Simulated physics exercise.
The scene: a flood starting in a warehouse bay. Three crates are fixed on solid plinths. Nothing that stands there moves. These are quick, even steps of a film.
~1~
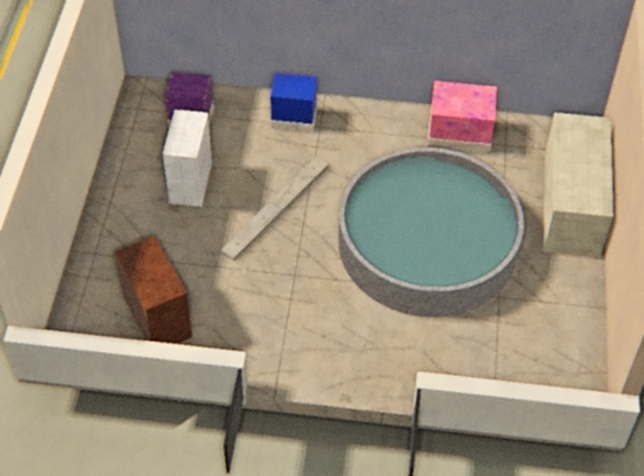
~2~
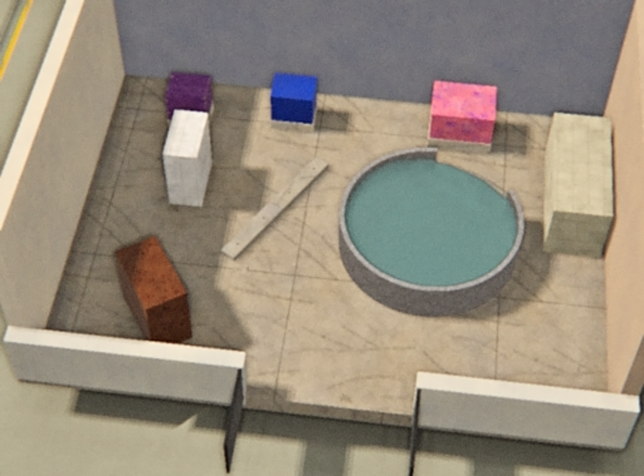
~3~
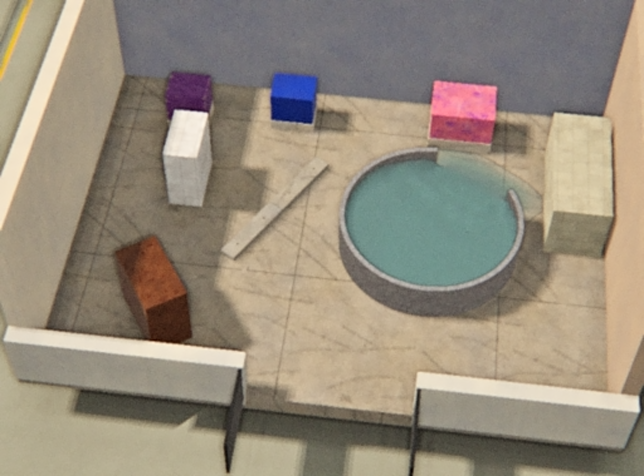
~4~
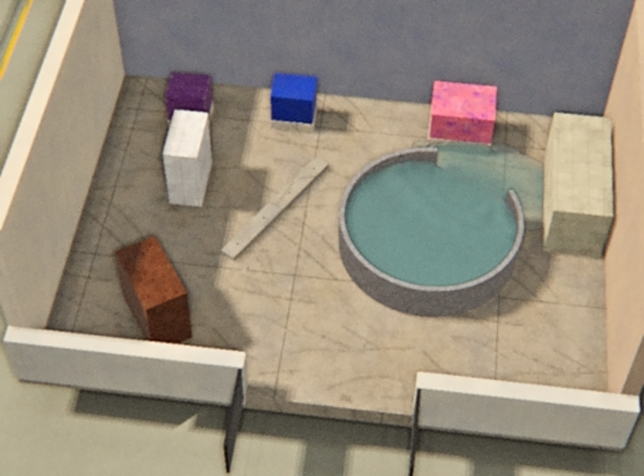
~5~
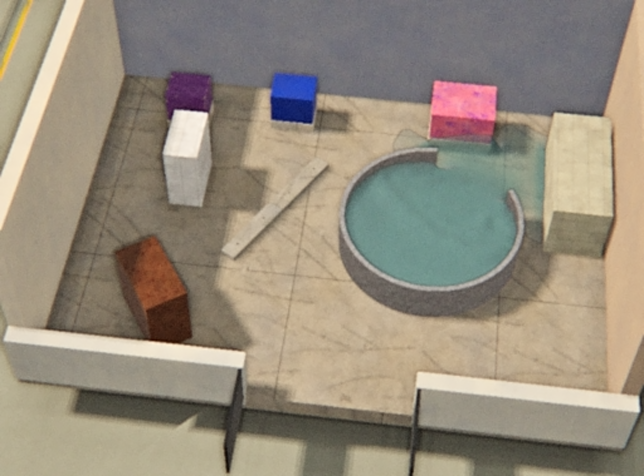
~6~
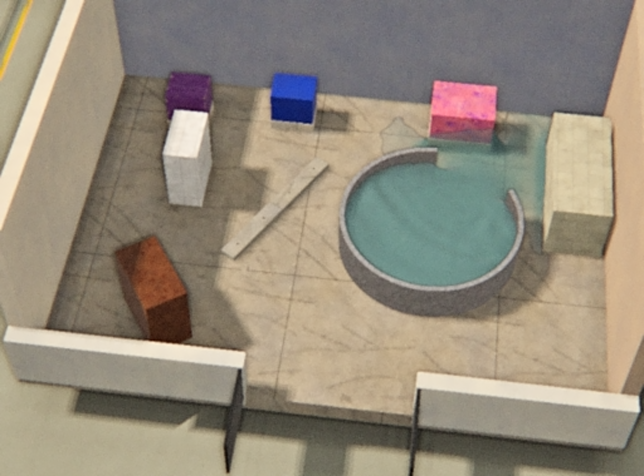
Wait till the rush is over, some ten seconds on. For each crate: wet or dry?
The pink crate gets wet; the blue crate gets wet; the purple crate stays dry.
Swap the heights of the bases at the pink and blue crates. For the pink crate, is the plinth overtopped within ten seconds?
Pink is wetted.
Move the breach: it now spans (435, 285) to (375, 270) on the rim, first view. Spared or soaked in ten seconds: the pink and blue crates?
My reading: The pink crate is safe, the blue crate remains dry.
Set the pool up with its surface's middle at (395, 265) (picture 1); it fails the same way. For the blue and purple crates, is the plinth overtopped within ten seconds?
In short: The blue one gets wet; the purple one stays dry.
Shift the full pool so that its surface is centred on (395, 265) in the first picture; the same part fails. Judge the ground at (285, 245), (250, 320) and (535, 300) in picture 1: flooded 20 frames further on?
In that order: Clear, no water, under water.
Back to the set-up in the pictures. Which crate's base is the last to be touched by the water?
Last comes the purple crate.
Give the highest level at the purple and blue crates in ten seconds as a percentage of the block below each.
Near 50 and 150 in a hundred.
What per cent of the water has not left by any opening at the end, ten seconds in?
Close to 98 %.
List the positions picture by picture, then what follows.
In the first frame, the round tank at (431, 219) is whole and still.
In the second frame, water pours out on the round tank's far side and has run to a hidden place.
In the third frame, the front is at a hidden place, out from the gap on the round tank's far side.
In the fourth frame, water pours out on the round tank's far side and has run to (542, 167).
In the fifth frame, the front is at (546, 139), out from the gap on the round tank's far side.
In the sixth frame, the front is at a hidden place, out from the gap on the round tank's far side.
A moment on, water covers 15 % of the floor; the pink crate water round its plinth, the blue crate not reached, the purple crate not reached.
Next, water covers 25 % of the floor; the pink crate water round its plinth, the blue crate water round its plinth, the purple crate not reached.
Then, water covers 45 % of the floor; the pink crate water round its plinth, the blue crate water round its plinth, the purple crate water round its plinth.
Later, water covers 80 % of the floor; the pink crate water round its plinth, the blue crate water round its plinth, the purple crate water round its plinth.
In the end, water covers 95 % of the floor; the pink crate was topped, the blue crate was topped, the purple crate stayed above the water.
